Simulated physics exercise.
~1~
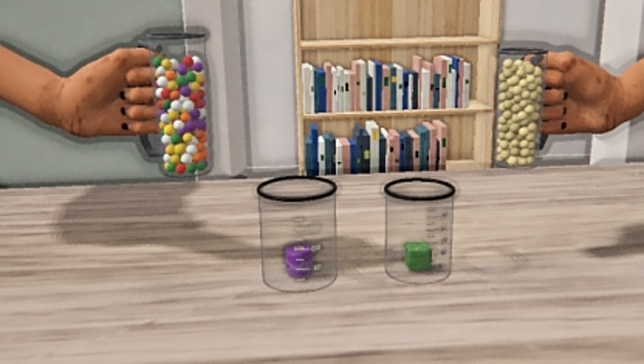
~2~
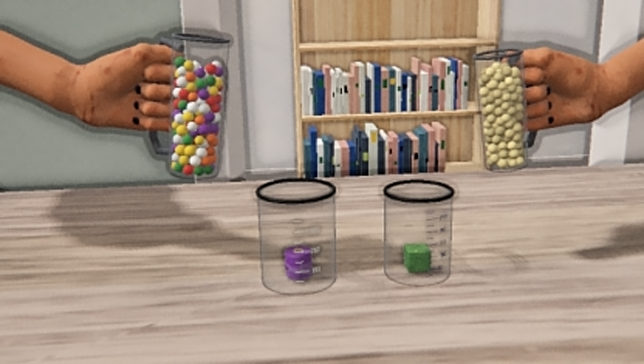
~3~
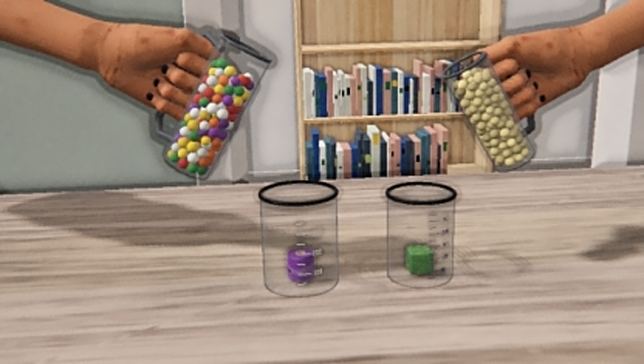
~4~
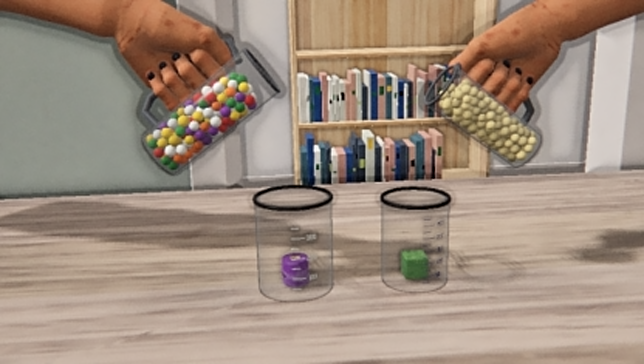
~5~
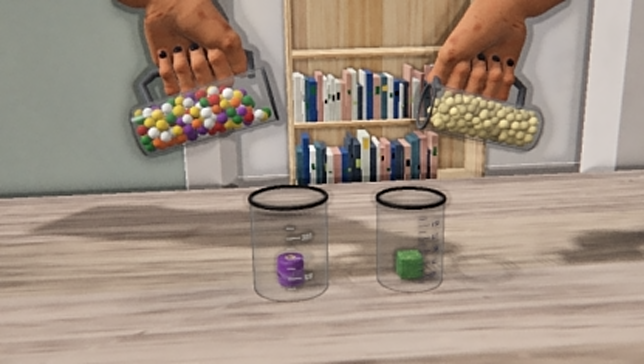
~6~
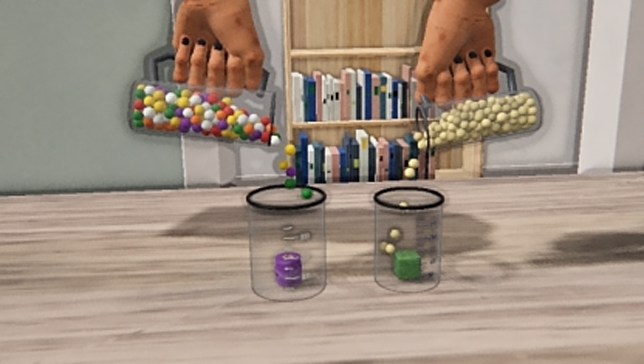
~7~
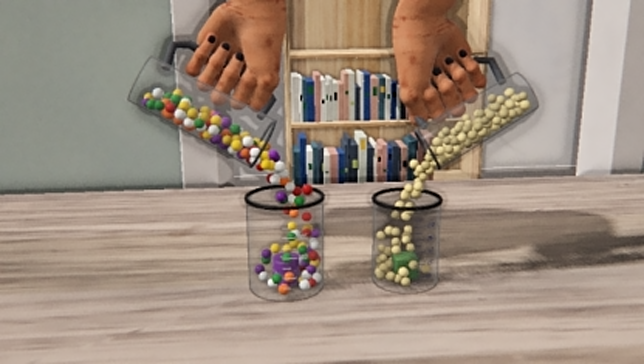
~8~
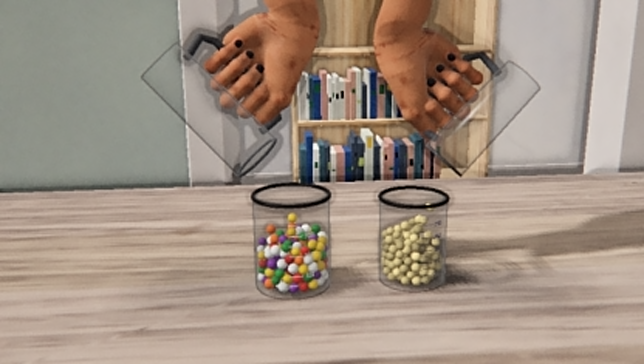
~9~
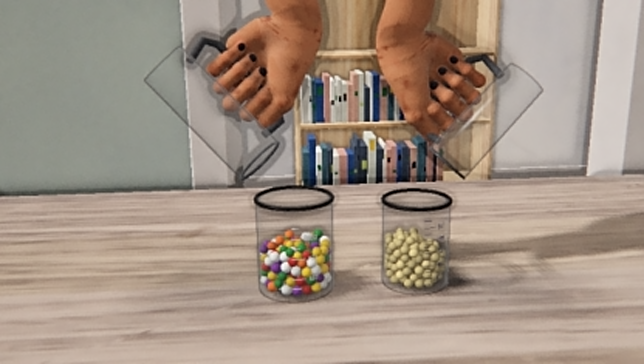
Two hands tipping cups of multicoloured and pale yellow balls into clear beakers, burying a purple block left and green block right.
